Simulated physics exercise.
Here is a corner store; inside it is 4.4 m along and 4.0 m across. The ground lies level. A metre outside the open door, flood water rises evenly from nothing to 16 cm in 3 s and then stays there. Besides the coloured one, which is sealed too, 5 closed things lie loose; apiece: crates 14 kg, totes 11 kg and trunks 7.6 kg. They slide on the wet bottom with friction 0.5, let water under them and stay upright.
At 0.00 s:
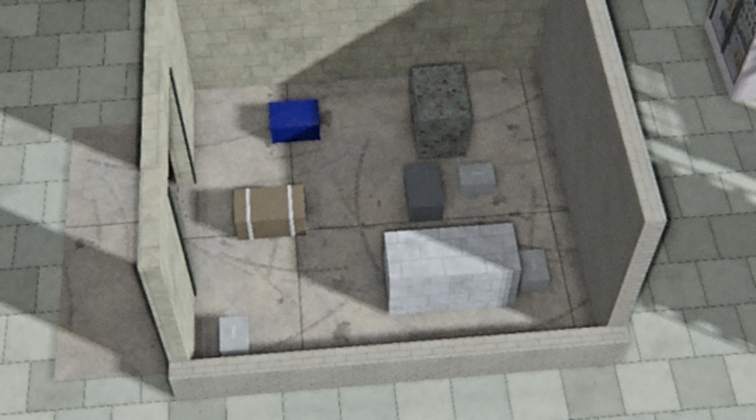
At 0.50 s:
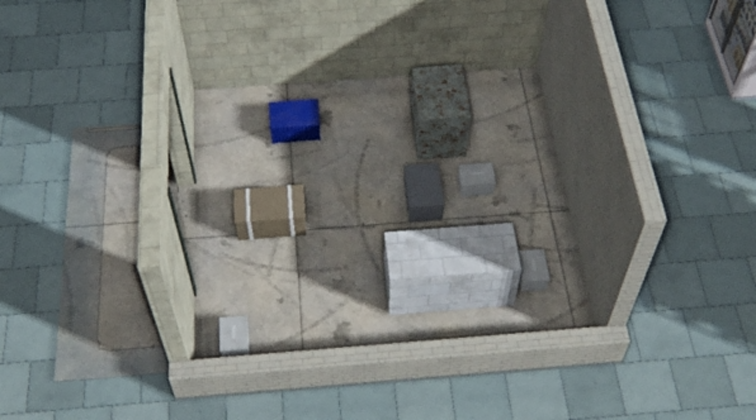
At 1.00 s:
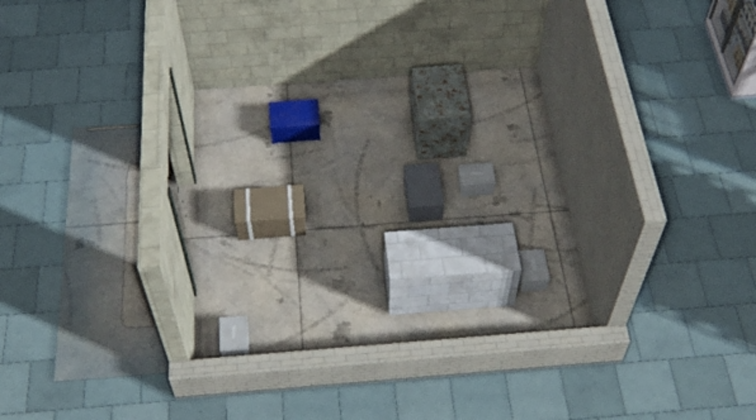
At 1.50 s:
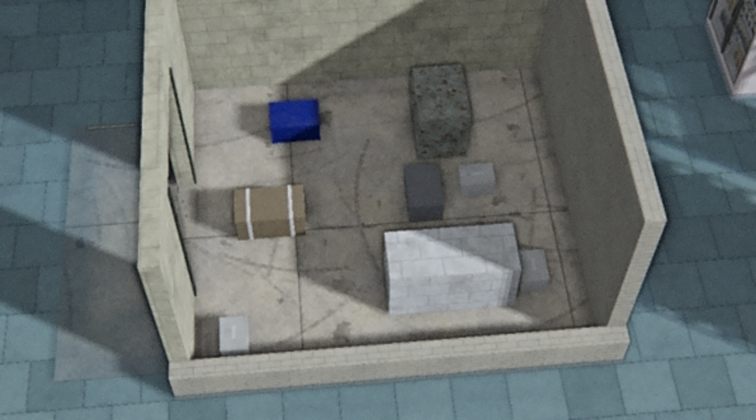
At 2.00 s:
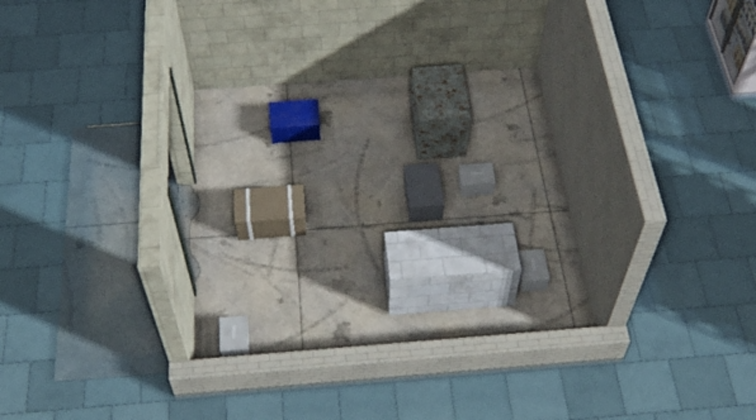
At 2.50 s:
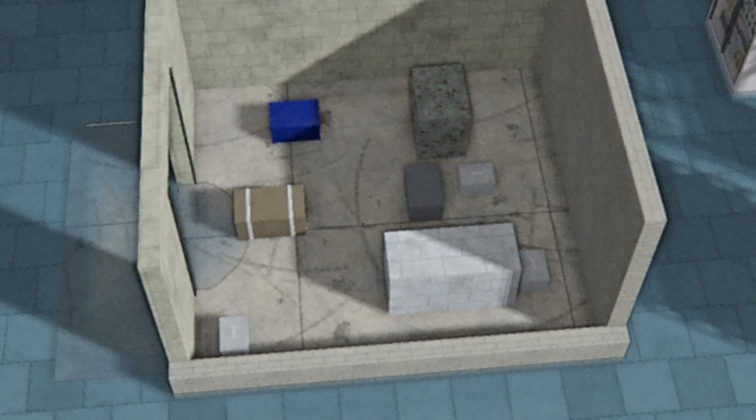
The clip opens on a roofless, walled room seen from above, with a blue crate and several boxes on its floor. The paving outside turns bluish under water, which then creeps over the pale patch by the left doorway. Finally a thin sheet slips just inside, while nothing in the room shifts.
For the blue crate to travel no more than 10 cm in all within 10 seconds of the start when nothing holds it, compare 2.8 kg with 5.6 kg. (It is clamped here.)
I expect that neither weight holds it.
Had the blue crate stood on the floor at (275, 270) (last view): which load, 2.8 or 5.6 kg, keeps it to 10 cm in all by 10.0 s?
Neither is enough.
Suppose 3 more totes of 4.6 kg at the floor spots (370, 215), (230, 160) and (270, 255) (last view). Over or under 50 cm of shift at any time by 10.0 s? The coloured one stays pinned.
In turn: Past it, less, more.
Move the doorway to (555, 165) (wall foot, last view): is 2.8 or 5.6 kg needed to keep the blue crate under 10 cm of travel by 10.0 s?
Then neither load is enough.
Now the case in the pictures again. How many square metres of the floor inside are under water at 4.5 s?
Roughly 7.5 m2.
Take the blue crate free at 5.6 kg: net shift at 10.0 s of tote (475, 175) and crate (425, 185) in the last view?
In that order: 0 cm, 30 cm.
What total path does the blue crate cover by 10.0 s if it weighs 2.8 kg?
About 200 cm.
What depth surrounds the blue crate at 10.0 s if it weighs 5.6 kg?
Roughly 4 cm.
After 3.5 s the blue crate would be 0 cm from its start with 2.8 kg and 0 cm from its start with 5.6 kg; 0 cm of water round it then.
After 4.5 s the blue crate would be 11 cm from its start with 2.8 kg and 5 cm from its start with 5.6 kg; 2 cm of water round it then.
After 7.0 s the blue crate would be 47 cm from its start with 2.8 kg and 37 cm from its start with 5.6 kg; 2 cm of water round it then.
After 10.0 s the blue crate would be 92 cm from its start with 2.8 kg and 101 cm from its start with 5.6 kg; 4 cm of water round it then.
